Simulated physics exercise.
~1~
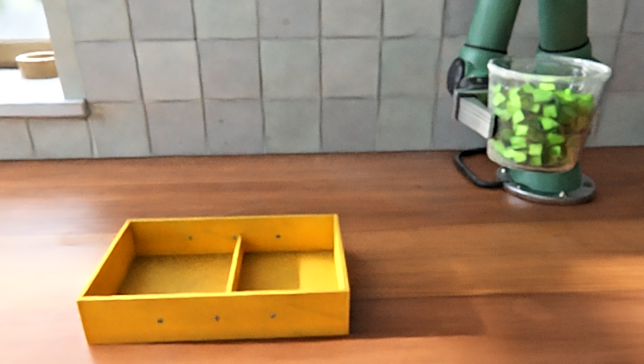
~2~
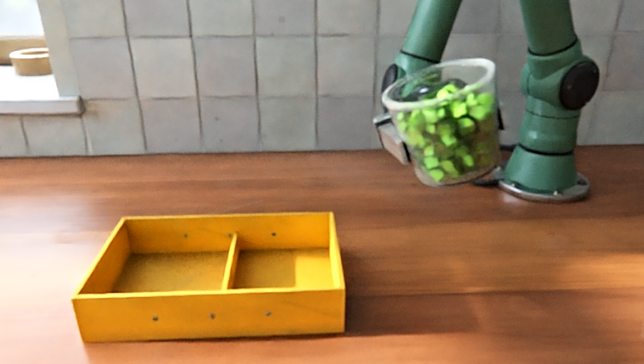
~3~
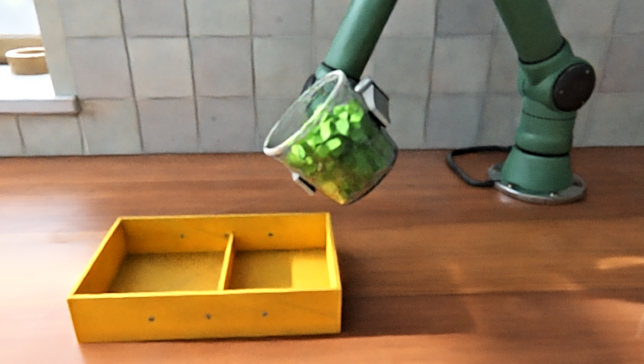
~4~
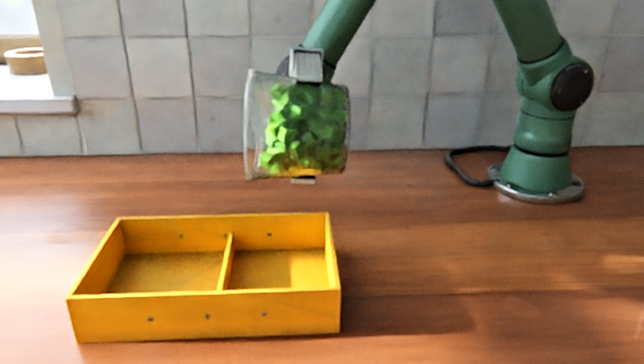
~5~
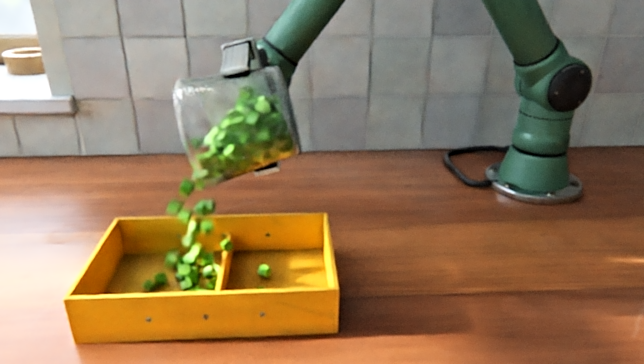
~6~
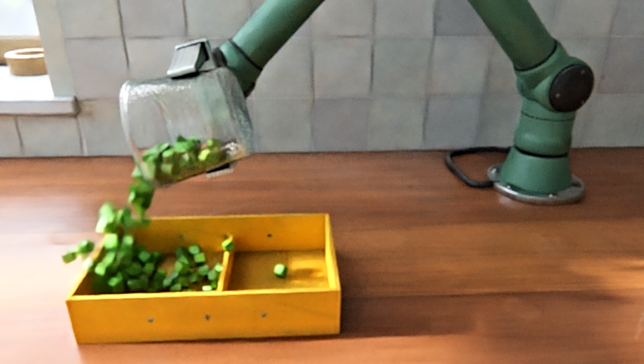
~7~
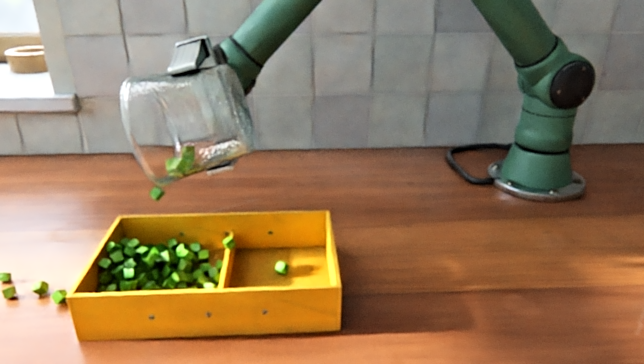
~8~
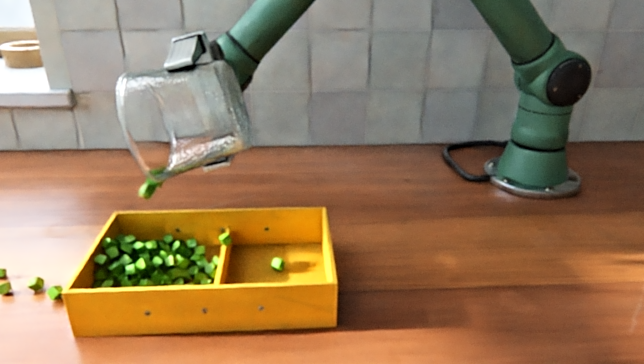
A green robot arm holds a clear tumbler of bright green vegetable dice at the right of a brown wooden table top, seen from the front against grey wall tiles. At the left sits a yellow box split in two by a cross wall. The arm carries the tumbler leftward, tipping it onto its side above the box. Dice spill around the cross wall, then stream into the left part as the tumbler moves further left. The tumbler ends nearly empty, with a heap in the left part, very few dice in the right and several on the table.
